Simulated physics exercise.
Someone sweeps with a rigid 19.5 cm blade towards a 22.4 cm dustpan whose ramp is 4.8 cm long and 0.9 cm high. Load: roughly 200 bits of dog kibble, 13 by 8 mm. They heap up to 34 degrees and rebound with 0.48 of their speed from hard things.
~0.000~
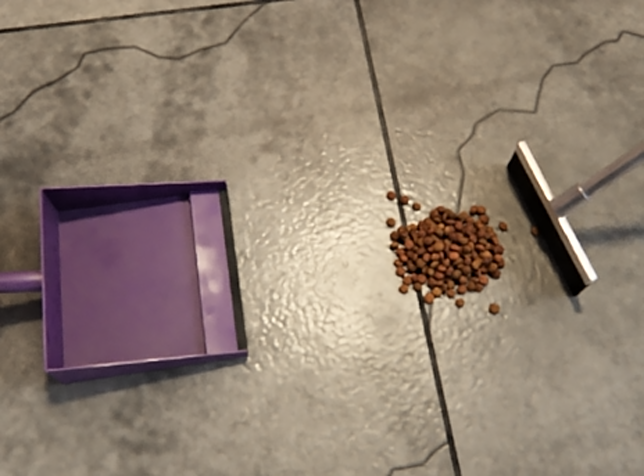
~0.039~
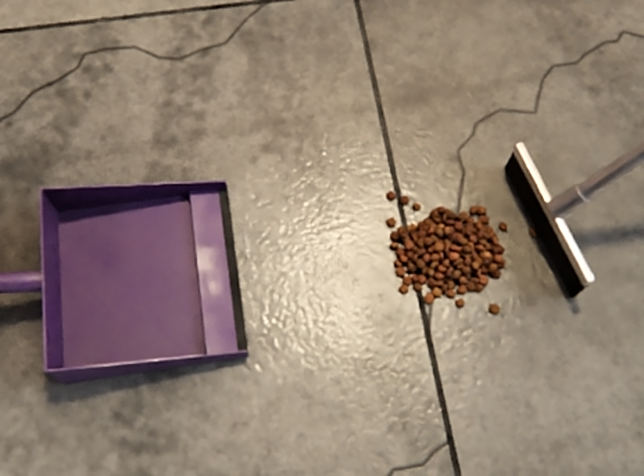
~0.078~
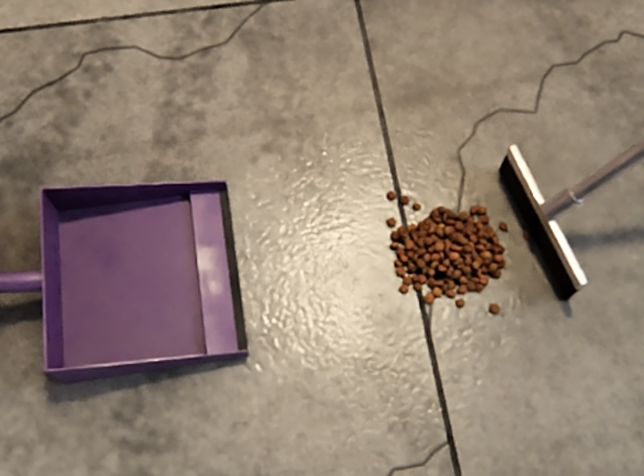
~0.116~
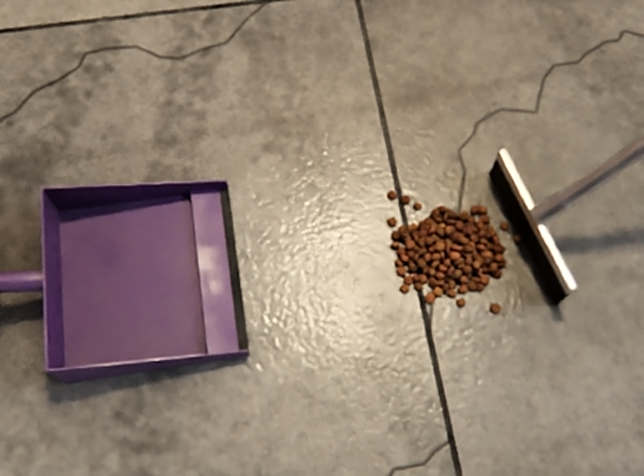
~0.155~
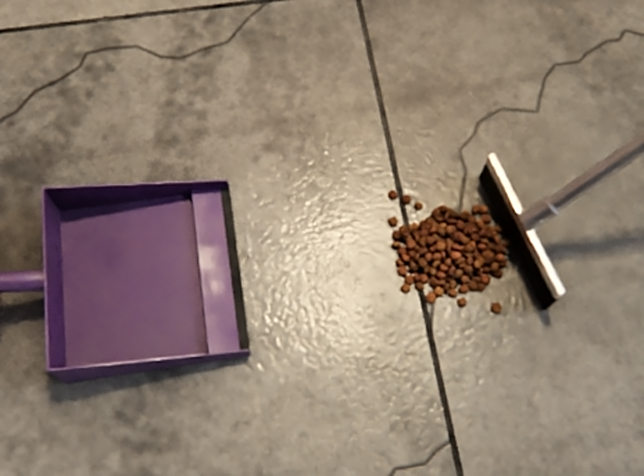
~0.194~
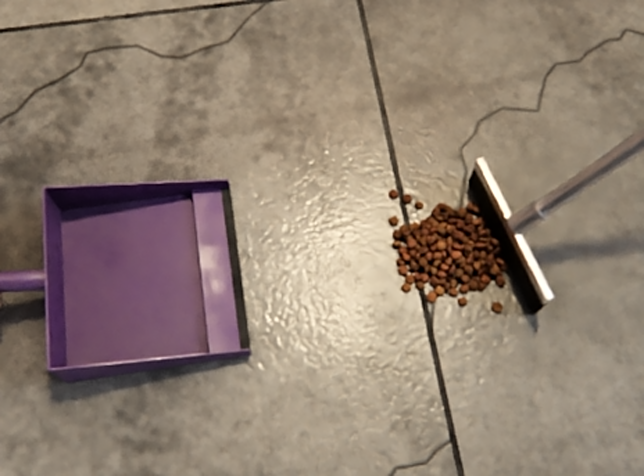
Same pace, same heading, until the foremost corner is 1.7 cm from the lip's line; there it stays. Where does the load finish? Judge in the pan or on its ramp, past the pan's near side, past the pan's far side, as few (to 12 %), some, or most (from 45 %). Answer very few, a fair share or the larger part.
Pan: A fair share, near side: A fair share, far side: Very few.
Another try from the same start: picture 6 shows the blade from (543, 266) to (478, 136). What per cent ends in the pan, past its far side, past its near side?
Pan 0, far 10, near 0.
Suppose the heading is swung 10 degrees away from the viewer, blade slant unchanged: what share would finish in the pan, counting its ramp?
In that case some 30 per cent.
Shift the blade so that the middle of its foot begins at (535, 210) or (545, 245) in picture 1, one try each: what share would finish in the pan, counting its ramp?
About 30 and 20 per cent.
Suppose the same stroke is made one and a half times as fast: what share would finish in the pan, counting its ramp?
Then about 30 per cent.
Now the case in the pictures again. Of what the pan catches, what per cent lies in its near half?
Some 90 per cent.
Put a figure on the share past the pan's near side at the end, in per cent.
About 30 per cent.
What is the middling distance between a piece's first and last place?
About 28 cm.
After 0.53 s, middle of the blade 19 cm from the lip; 0 % over the lip, far side 0 %, near side 5 %.
Then, at 0.76 s, middle of the blade 9 cm from the lip; 0 % over the lip, far side 0 %, near side 20 %.
After 1.10 s, middle of the blade 4 cm from the lip; 25 % over the lip, far side 0 %, near side 30 %.
By 1.4 s all is still; pan 25 %, near side 30 %, far side 0 %, in front of the lip or behind the blade 45 %.
